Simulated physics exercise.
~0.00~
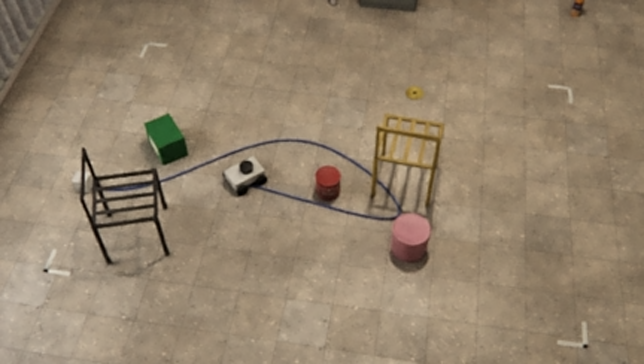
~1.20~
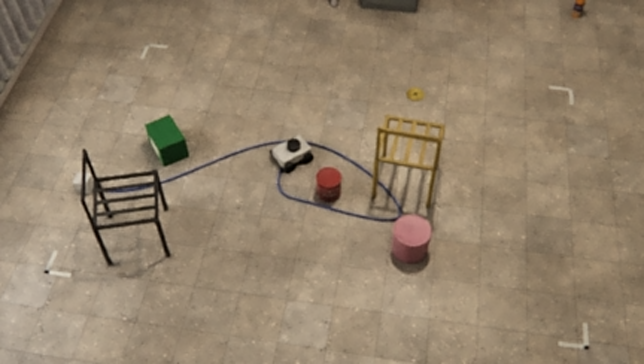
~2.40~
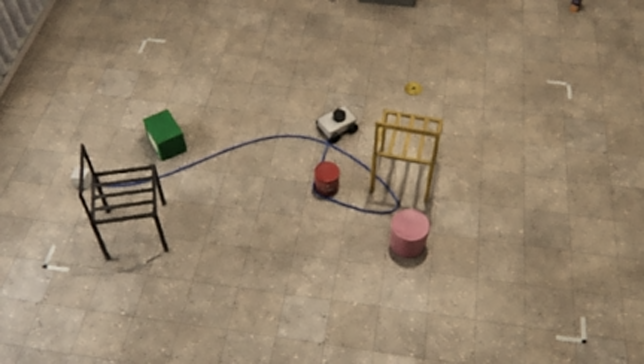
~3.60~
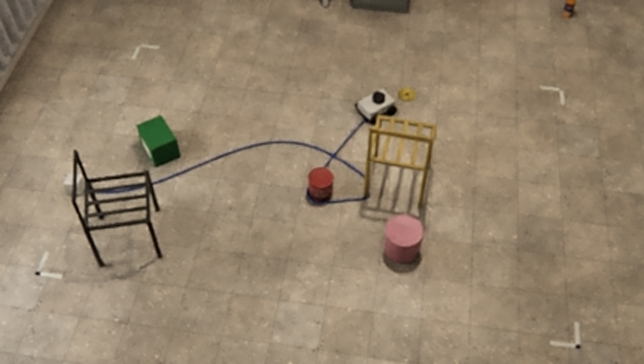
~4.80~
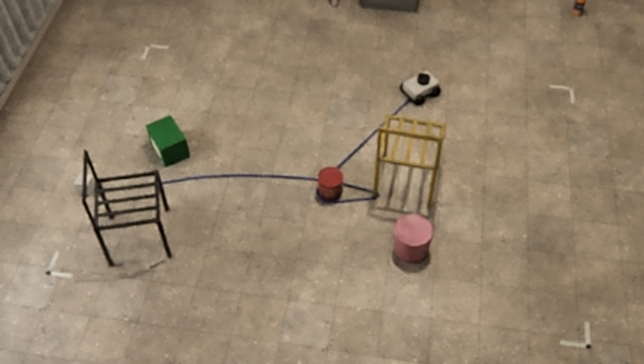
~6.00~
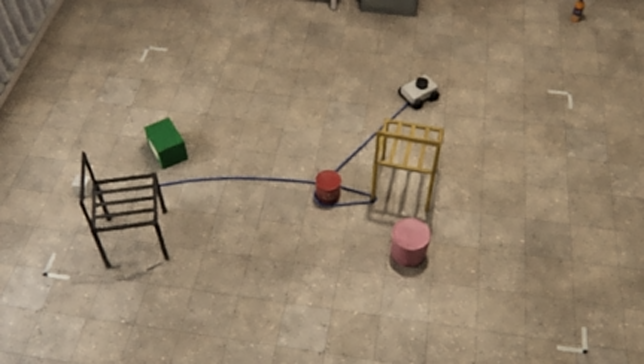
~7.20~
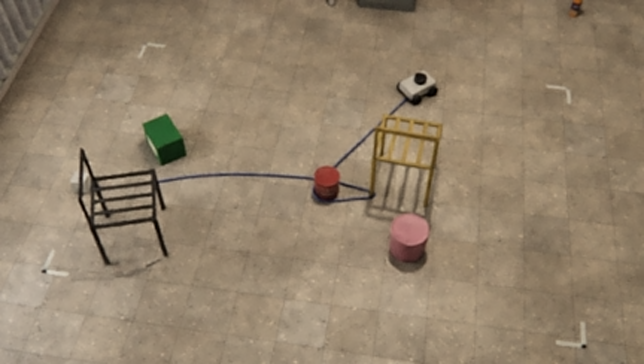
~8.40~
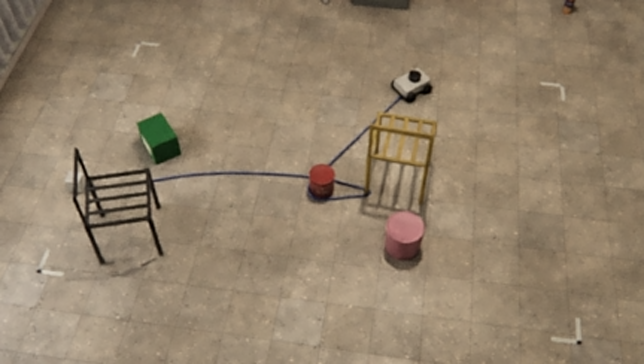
Small wheeled cart trailing a blue lead up and right past a red bin, stopping beyond a yellow chair, the lead drawn straighter.
